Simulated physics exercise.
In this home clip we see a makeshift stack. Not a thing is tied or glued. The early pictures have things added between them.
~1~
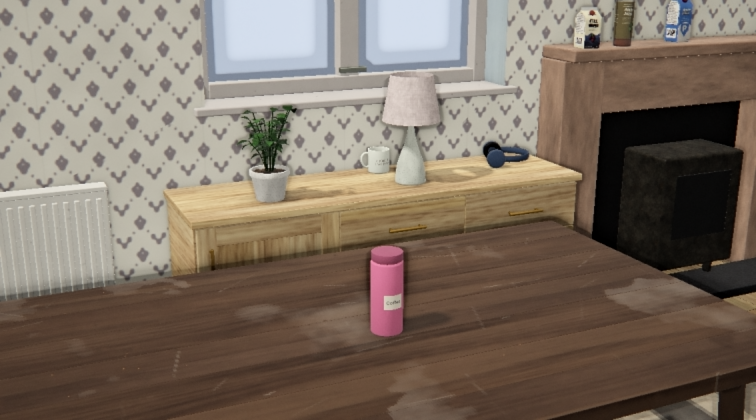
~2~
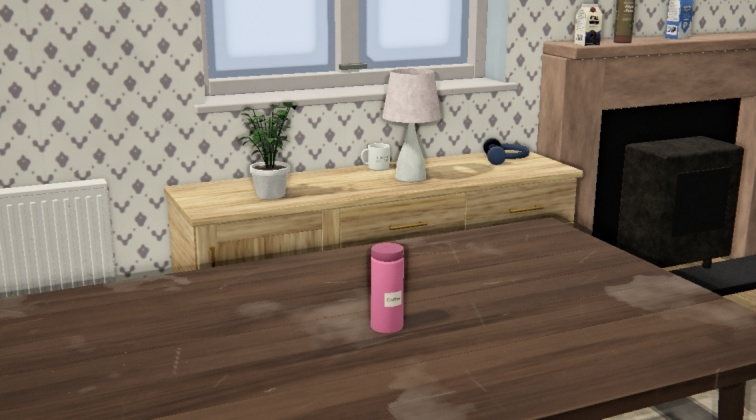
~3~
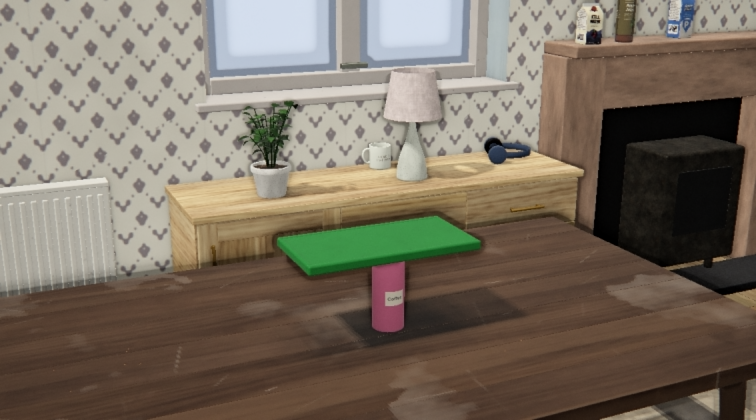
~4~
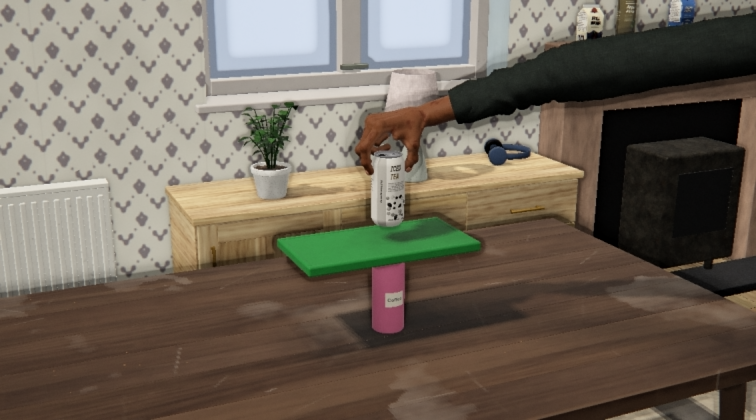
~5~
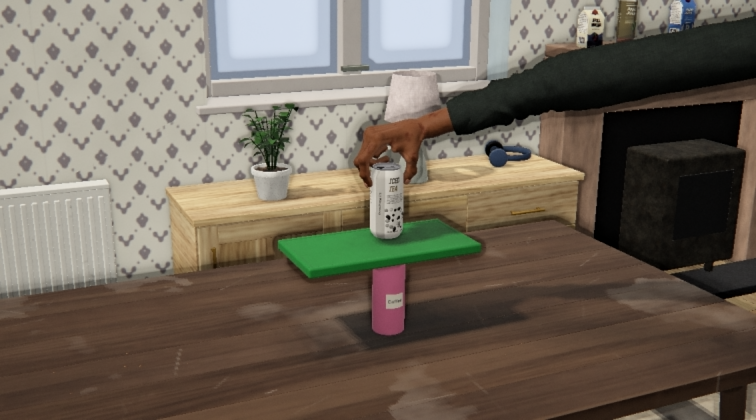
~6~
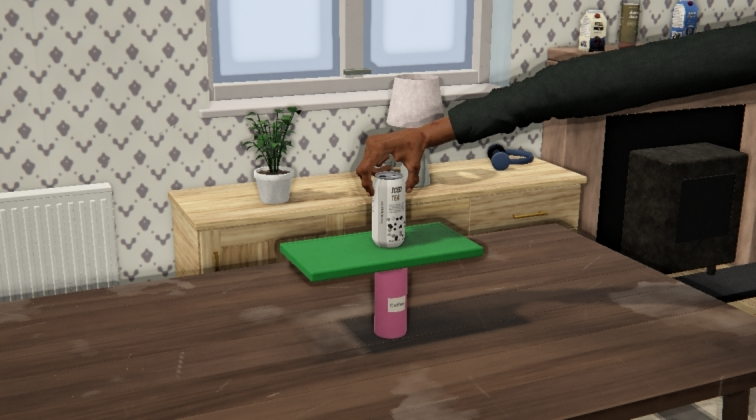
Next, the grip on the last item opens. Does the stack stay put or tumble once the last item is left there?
In the end it turns out fine, really.
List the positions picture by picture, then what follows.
In the first frame, the last thing is not in view yet; pink jar (387, 291).
In the second frame, the last thing is not in view yet; pink jar (387, 288).
In the third frame, the last thing is not in view yet; pink jar (388, 287).
The fourth frame shows still above its spot; white can (388, 189); pink jar (388, 288).
The fifth frame shows still above its spot; white can (387, 201); pink jar (389, 290).
The sixth frame shows in place under the hand; white can (389, 210); pink jar (391, 293).
Then, 0.30 s past the last view, nothing moves.
Then, 0.70 s past the last view, white can resting near (389, 210).
Finally, all 3 still in place. Final places as the last picture's camera would see them, white can near (389, 210). The stack stays up.
